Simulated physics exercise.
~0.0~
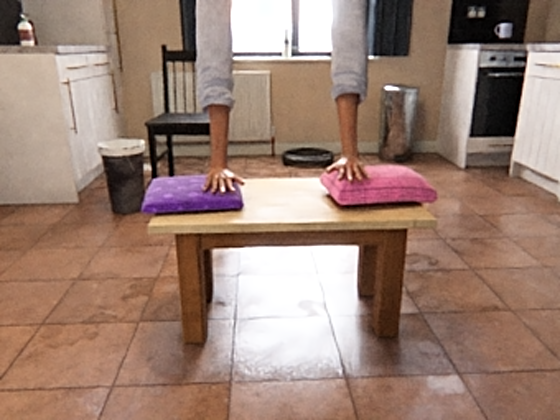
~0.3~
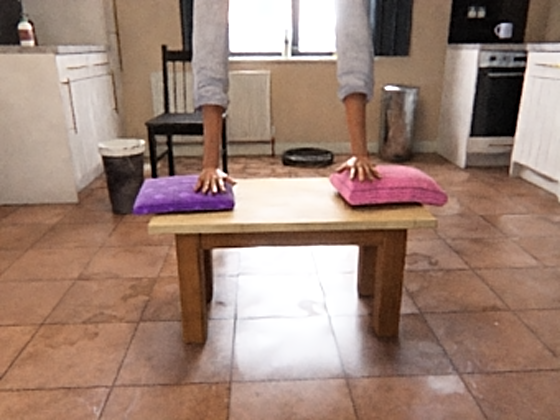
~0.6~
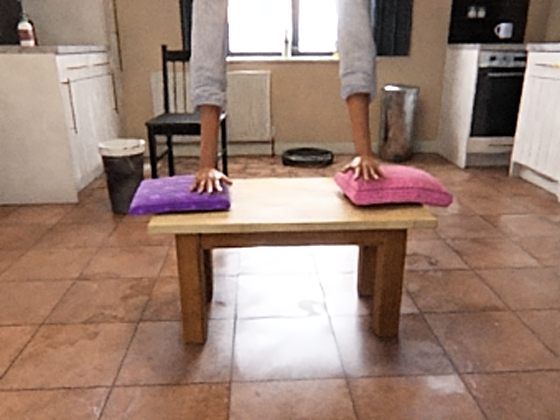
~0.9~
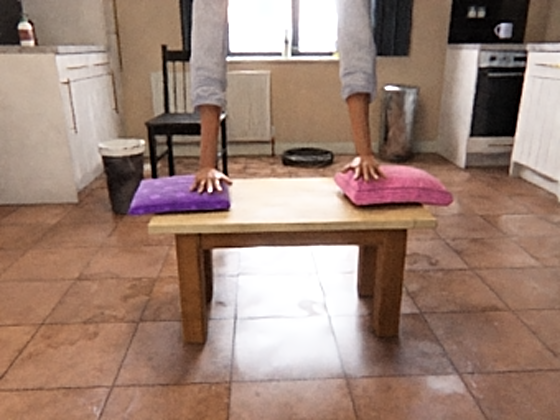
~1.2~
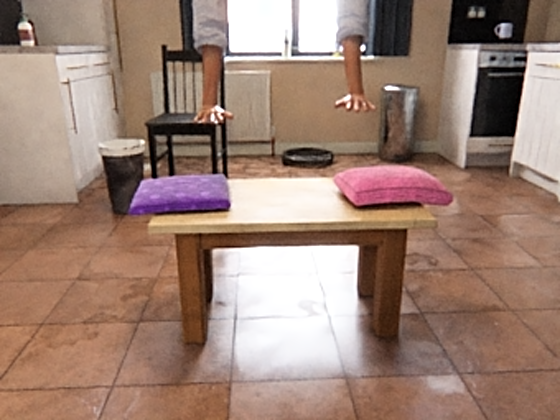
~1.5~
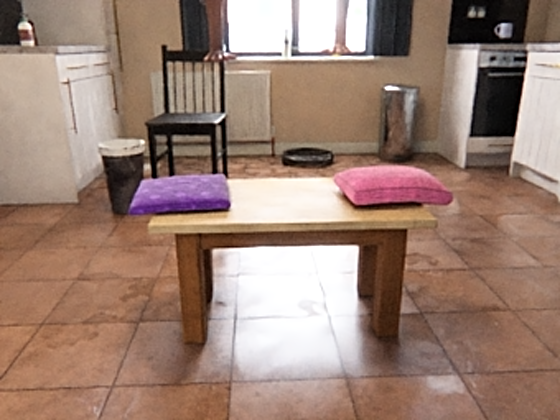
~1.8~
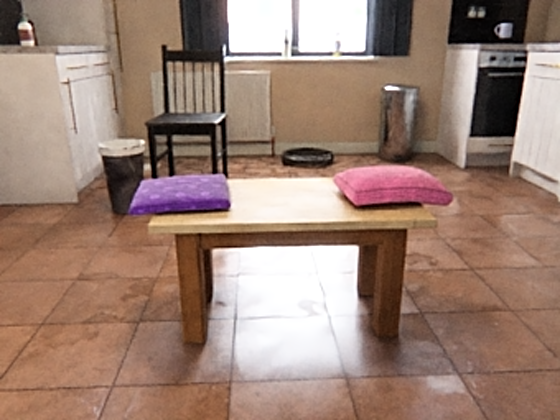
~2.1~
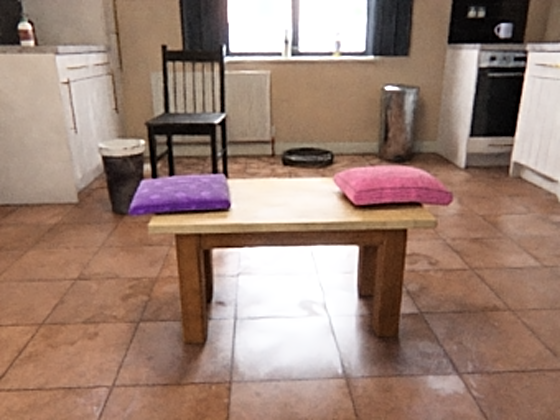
At first, two hands press on a purple seat pad and a pink soft bag that sit near opposite ends of a low wooden table in a tiled kitchen. The hands push the two things slightly farther apart, the purple one to the left and the pink one to the right. They rest there briefly, then let go and lift away, rising until they are out of view. The seat pad and the soft bag stay still on the table, each close to its own end, with a dark chair standing behind.
